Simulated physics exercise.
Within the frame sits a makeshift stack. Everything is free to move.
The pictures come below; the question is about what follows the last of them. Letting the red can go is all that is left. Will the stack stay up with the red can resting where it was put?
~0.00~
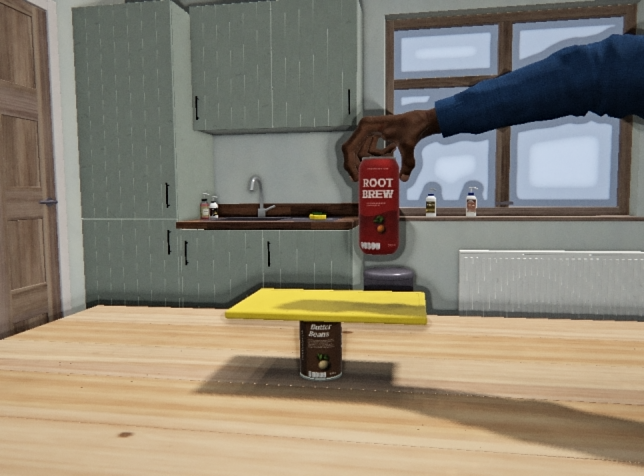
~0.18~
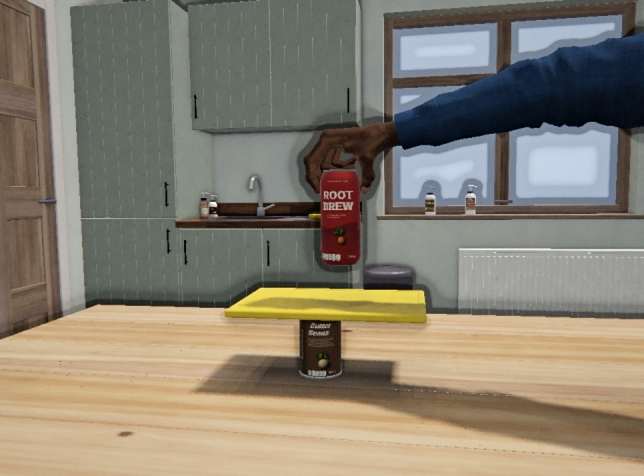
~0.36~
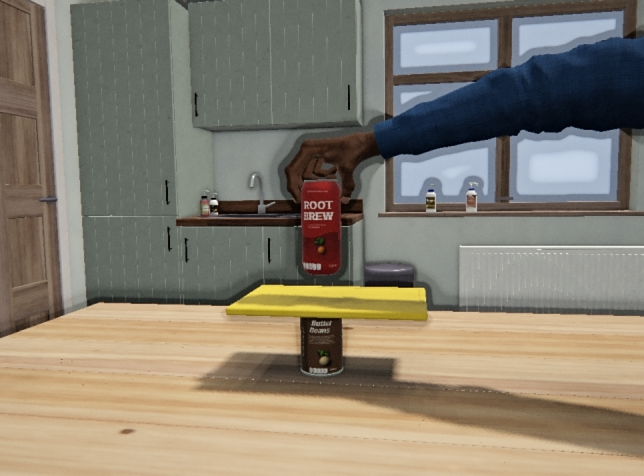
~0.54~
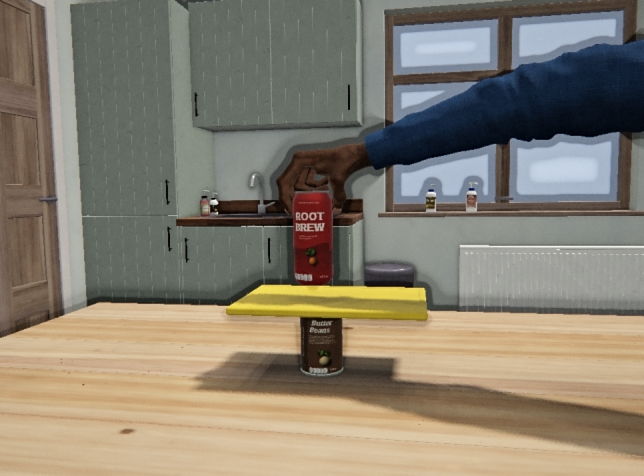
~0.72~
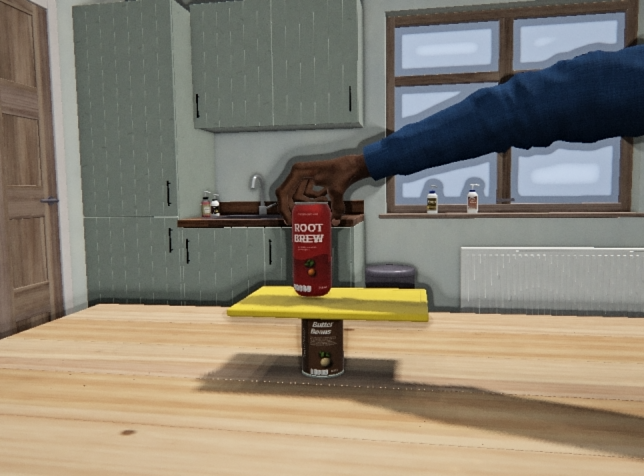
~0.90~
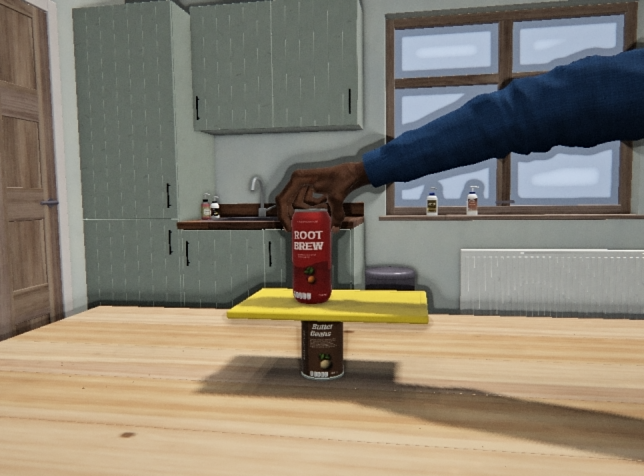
Yes.
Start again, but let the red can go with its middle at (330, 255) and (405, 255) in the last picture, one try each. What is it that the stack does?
Result of try one: No collapse; result of try two: Collapse.
Around 1.30 s, things are still on the move.
Around 2.00 s, nothing moves.
Around 2.60 s, red can resting near (312, 257).
Finally (3.5 s), all 3 still in place. Final places as the last picture's camera would see them, red can near (312, 257). The stack keeps its balance.
